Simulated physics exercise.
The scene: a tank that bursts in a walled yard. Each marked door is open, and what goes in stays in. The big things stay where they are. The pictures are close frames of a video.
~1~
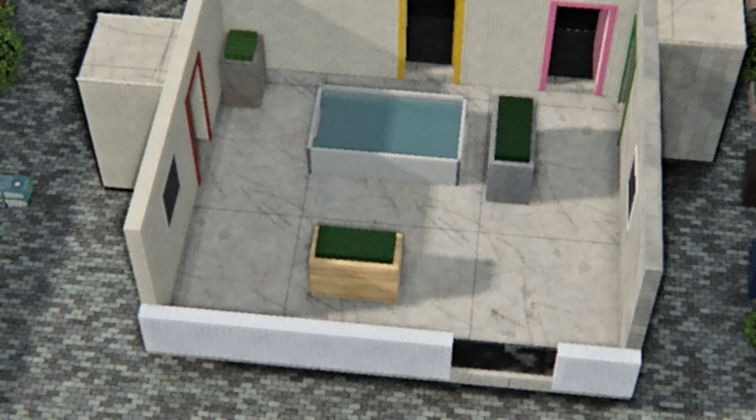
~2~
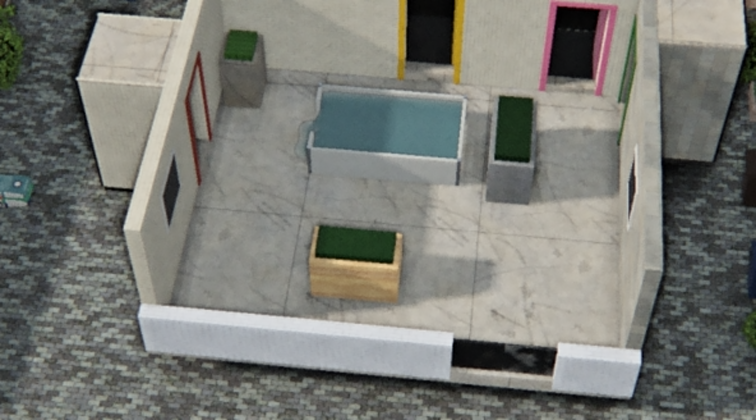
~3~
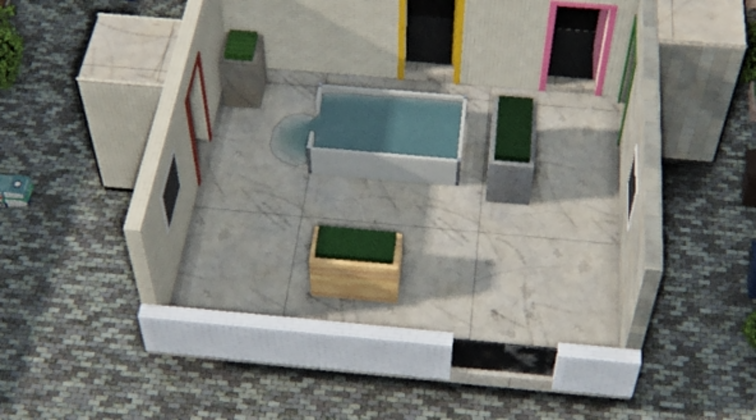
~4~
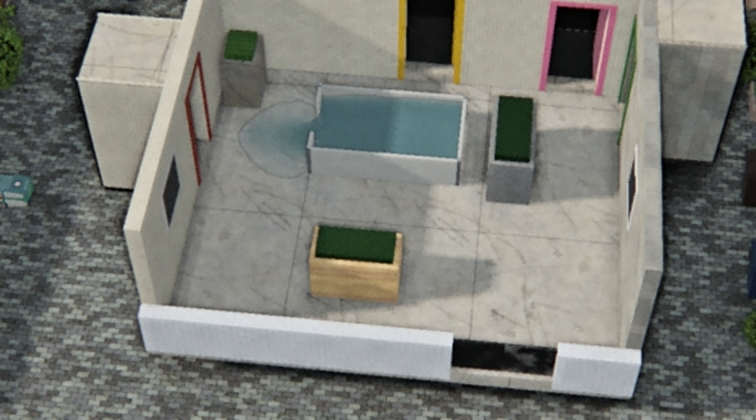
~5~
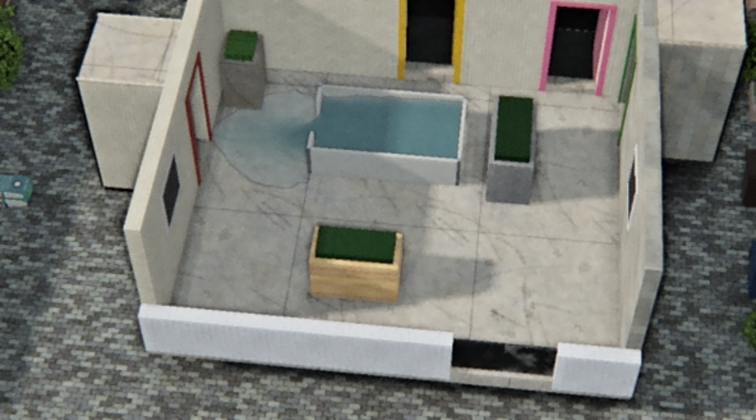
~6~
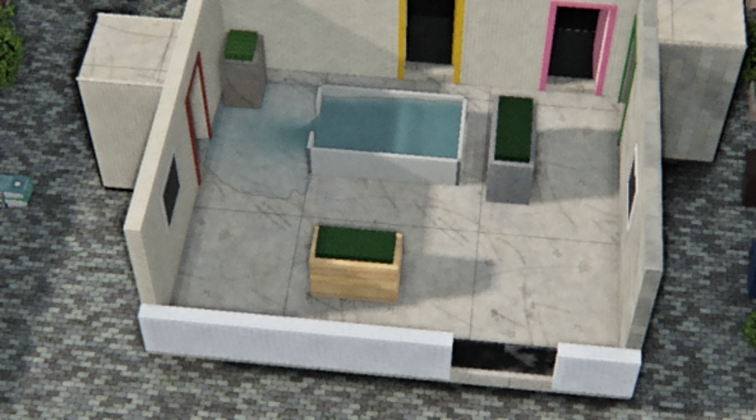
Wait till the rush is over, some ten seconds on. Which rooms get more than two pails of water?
The pink door admits no more than that; the red door lets in a lot; the green door lets in a lot; the yellow door admits no more than that.
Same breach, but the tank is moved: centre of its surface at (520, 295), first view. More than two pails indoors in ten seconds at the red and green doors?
In short: The red door lets less in; the green door stays under.
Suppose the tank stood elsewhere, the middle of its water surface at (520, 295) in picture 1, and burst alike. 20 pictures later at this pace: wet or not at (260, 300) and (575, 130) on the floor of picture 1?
As listed: Wet, no water.
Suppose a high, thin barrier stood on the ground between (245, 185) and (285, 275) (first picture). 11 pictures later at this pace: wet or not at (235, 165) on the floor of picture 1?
Verdict: Flooded.
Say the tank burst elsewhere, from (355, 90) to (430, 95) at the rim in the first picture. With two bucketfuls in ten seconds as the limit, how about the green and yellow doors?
One by one: The green one floods; the yellow one takes more.
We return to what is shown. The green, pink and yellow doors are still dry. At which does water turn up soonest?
First comes the yellow-painted one.
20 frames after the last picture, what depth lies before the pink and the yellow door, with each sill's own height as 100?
In turn 0 and 10 per cent.
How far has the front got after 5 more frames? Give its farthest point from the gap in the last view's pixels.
Near (190, 224).
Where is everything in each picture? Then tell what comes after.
The first frame shows the open tank at (388, 125) is whole and still.
In the second frame, the front is at (300, 153), out from the gap at (317, 134).
In the third frame, water pours out at (317, 134) and has run to (275, 143).
In the fourth frame, water pours out at (317, 134) and has run to (245, 141).
In the fifth frame, water pours out at (317, 134) and has run to (216, 131).
In the sixth frame, water pours out at (317, 133) and has run to (202, 143).
A moment on, water covers 15 % of the floor; the pink door not reached, the red door over two buckets in, the green door not reached, the yellow door not reached.
Next, water covers 15 % of the floor; the pink door not reached, the red door far over two buckets in, the green door not reached, the yellow door not reached.
Then, water covers 30 % of the floor; the pink door not reached, the red door far over two buckets in, the green door not reached, the yellow door wet at the sill, nothing in.
Later, water covers 50 % of the floor; the pink door wet at the sill, nothing in, the red door far over two buckets in, the green door not reached, the yellow door wet at the sill, nothing in.
In the end, water covers 75 % of the floor; the pink door wet at the sill, nothing in, the red door far over two buckets in, the green door over two buckets in, the yellow door wet at the sill, nothing in.
